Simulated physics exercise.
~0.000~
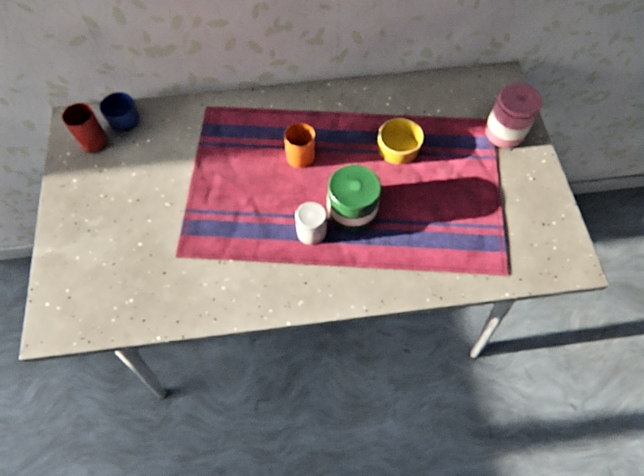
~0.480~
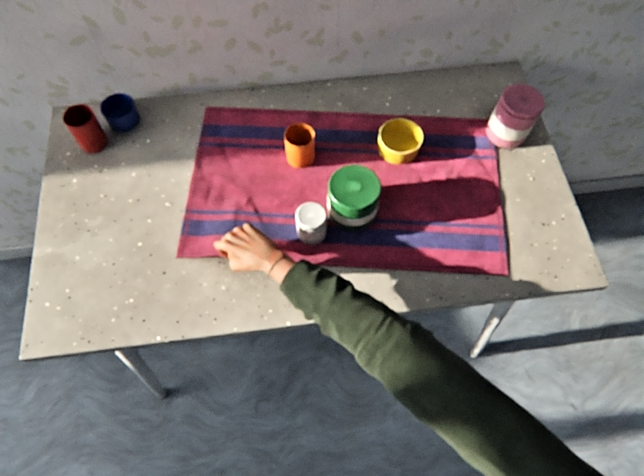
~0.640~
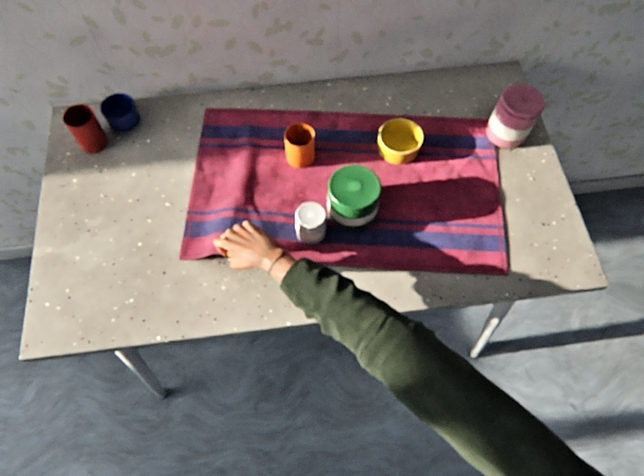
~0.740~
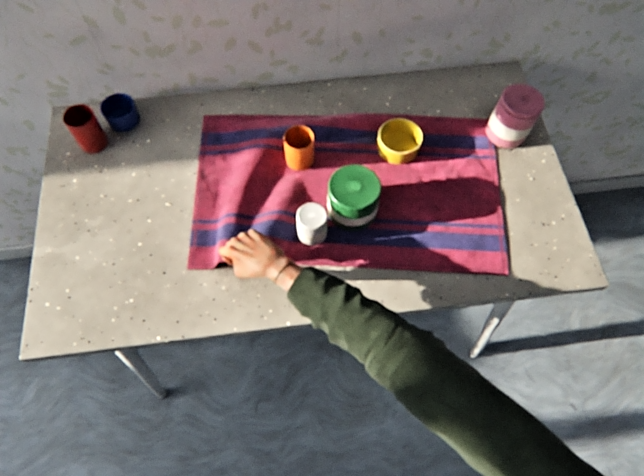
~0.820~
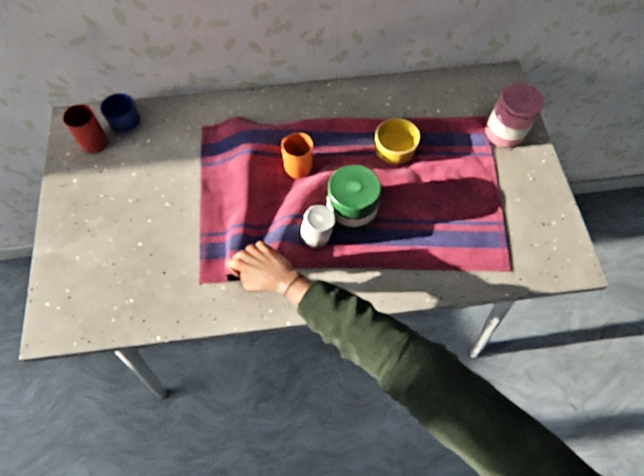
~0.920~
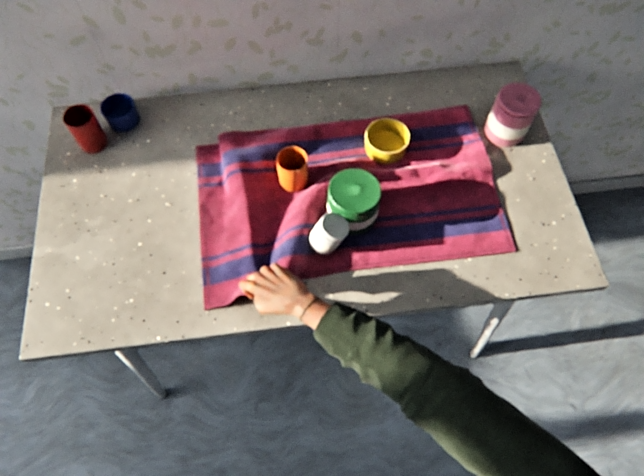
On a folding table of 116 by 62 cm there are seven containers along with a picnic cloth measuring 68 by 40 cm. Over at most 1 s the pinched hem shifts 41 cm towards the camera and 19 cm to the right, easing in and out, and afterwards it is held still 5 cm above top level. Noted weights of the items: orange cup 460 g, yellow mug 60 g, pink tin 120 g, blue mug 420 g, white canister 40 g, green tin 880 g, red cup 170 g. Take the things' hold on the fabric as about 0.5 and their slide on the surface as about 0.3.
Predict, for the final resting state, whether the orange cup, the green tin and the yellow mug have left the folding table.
Orange cup: Left it; green tin: Left it; yellow mug: Left it.
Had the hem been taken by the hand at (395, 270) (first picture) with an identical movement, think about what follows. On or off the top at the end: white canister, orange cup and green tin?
Result: White canister leaves the top; orange cup leaves the top; green tin leaves the top.
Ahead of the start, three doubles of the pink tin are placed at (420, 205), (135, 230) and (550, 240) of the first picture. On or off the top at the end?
Log, listed order - lost / kept / kept.
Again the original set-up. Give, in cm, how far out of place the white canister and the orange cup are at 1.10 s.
For the white canister, 10 centimetres, and for the orange cup, 15 centimetres.
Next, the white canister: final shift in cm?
White canister: Over the edge.
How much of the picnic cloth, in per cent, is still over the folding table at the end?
Roughly 0% of it.
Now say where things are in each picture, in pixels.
Orange cup (299, 135); green tin (355, 186); yellow mug (401, 135); picnic cloth corners (176, 257) (207, 107) (508, 275), in the first picture.
Picnic cloth corners (206, 107) (508, 275); grip (229, 257), in the second picture.
Picnic cloth corners (206, 108) (508, 275); grip (228, 254), in the third picture.
Orange cup (299, 137); picnic cloth corners (204, 115) (508, 275); grip (233, 263), in the fourth picture.
White canister (317, 218); yellow mug (398, 135); orange cup (297, 145); picnic cloth corners (202, 127) (510, 271); grip (241, 275), in the fifth picture.
Orange cup (292, 159); green tin (355, 190); yellow mug (388, 135); picnic cloth corners (197, 147) (466, 105) (516, 251); grip (254, 296), in the sixth picture.
By 1.1 s, 95 % of the picnic cloth is still over the top; orange cup 17 cm off its start, yellow mug 12 cm off its start, green tin 5 cm off its start.
By 1.3 s, 85 % of the picnic cloth is still over the top; orange cup 30 cm off its start, yellow mug 22 cm off its start, green tin 12 cm off its start.
By 1.4 s, 65 % of the picnic cloth is still over the top; orange cup 41 cm off its start at (260, 315), yellow mug 30 cm off its start at (293, 210), green tin 20 cm off its start at (347, 276).
By 1.6 s, 50 % of the picnic cloth is still over the top; orange cup over the edge, yellow mug 38 cm off its start, green tin 25 cm off its start.
By 3.2 s, 0 % of the picnic cloth is still over the top; yellow mug over the edge, orange cup over the edge, green tin over the edge, white canister over the edge.
